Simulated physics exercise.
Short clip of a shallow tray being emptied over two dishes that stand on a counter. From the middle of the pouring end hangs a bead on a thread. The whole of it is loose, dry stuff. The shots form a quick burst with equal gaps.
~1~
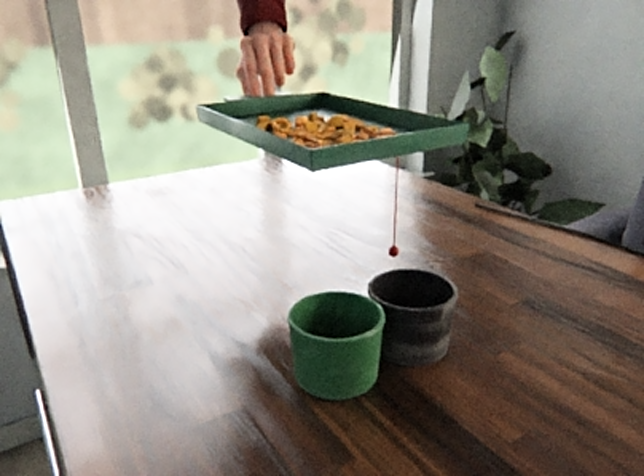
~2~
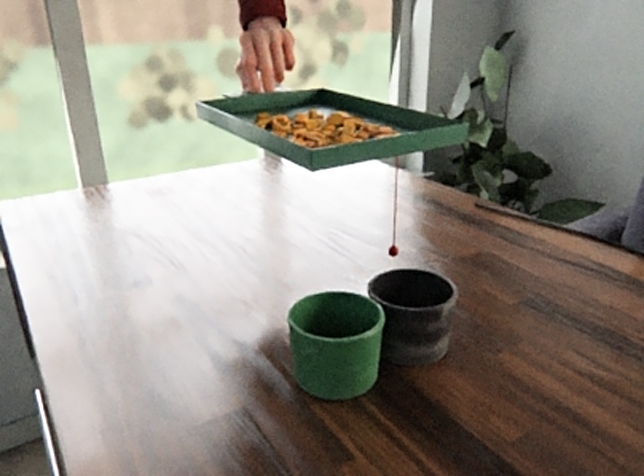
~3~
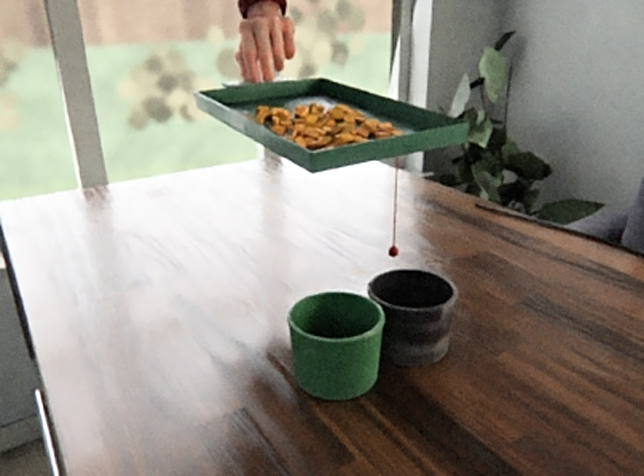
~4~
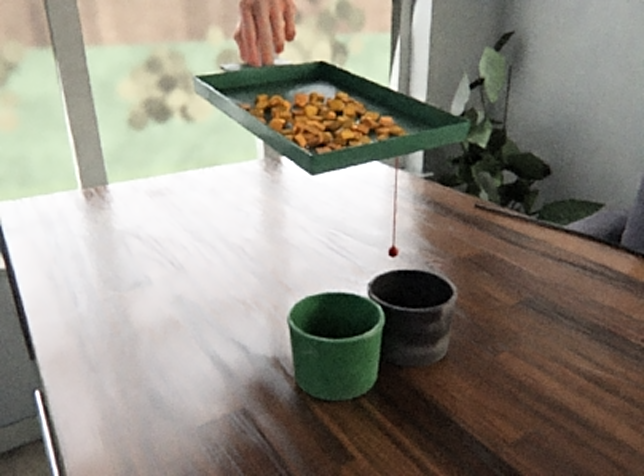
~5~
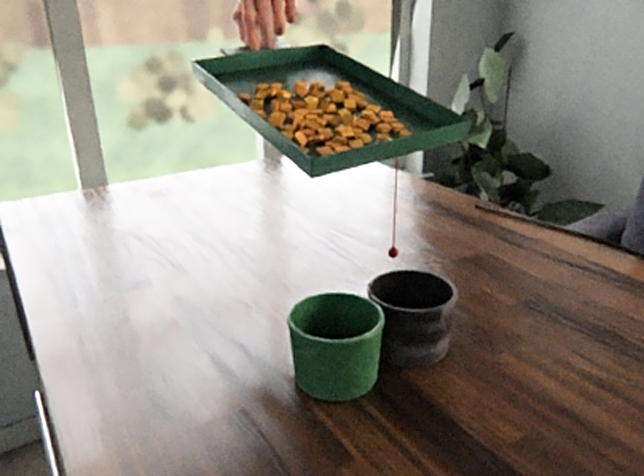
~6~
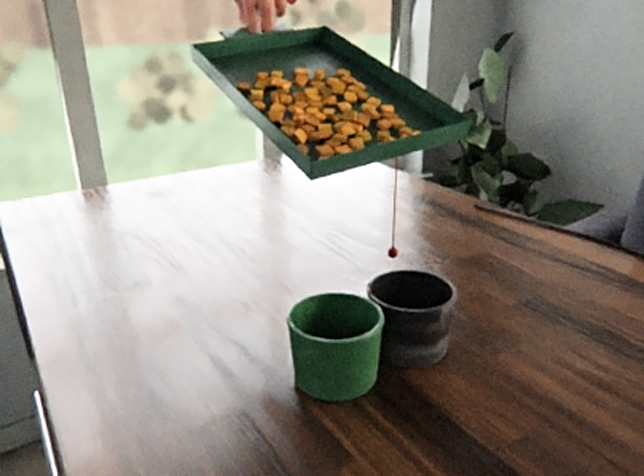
The clip shows a hand at the far side of a shallow green tray of small orange-brown pieces, gradually raising that side so the tray slopes toward its near left corner, above a green dish and a dark dish on a wooden surface.
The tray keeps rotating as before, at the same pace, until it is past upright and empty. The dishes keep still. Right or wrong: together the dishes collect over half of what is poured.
Right.
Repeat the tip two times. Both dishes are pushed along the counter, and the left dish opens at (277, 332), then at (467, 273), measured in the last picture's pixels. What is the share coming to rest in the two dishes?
About 60 per cent, then about 10 per cent.
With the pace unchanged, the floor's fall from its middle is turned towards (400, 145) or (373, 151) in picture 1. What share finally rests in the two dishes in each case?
For the first aim it is 30 in a hundred, for the second 60 in a hundred.
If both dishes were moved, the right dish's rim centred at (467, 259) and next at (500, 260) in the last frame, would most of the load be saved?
Try 1: A lesser share; try 2: A lesser share.
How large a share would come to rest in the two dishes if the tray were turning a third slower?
About 80 in a hundred.
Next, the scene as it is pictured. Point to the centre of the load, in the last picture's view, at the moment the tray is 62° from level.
Roughly at (351, 121).
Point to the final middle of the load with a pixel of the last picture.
At about (390, 347).
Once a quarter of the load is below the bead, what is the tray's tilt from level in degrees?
Roughly 115 degrees of turn.
Shortly afterwards, tray tipped steeply; the whole lot on the tray.
Next, tray tipped past a quarter turn; all but a few on the tray; only a few in the left dish; only a few in the right dish; only a few outside both; only a few in the air.
Some moments later, tray tipped past a quarter turn; near a third in the left dish; near a third in the right dish; near a quarter outside both.
In the end, tray tipped past a quarter turn; near a third in the left dish; near a third in the right dish; near a quarter outside both.
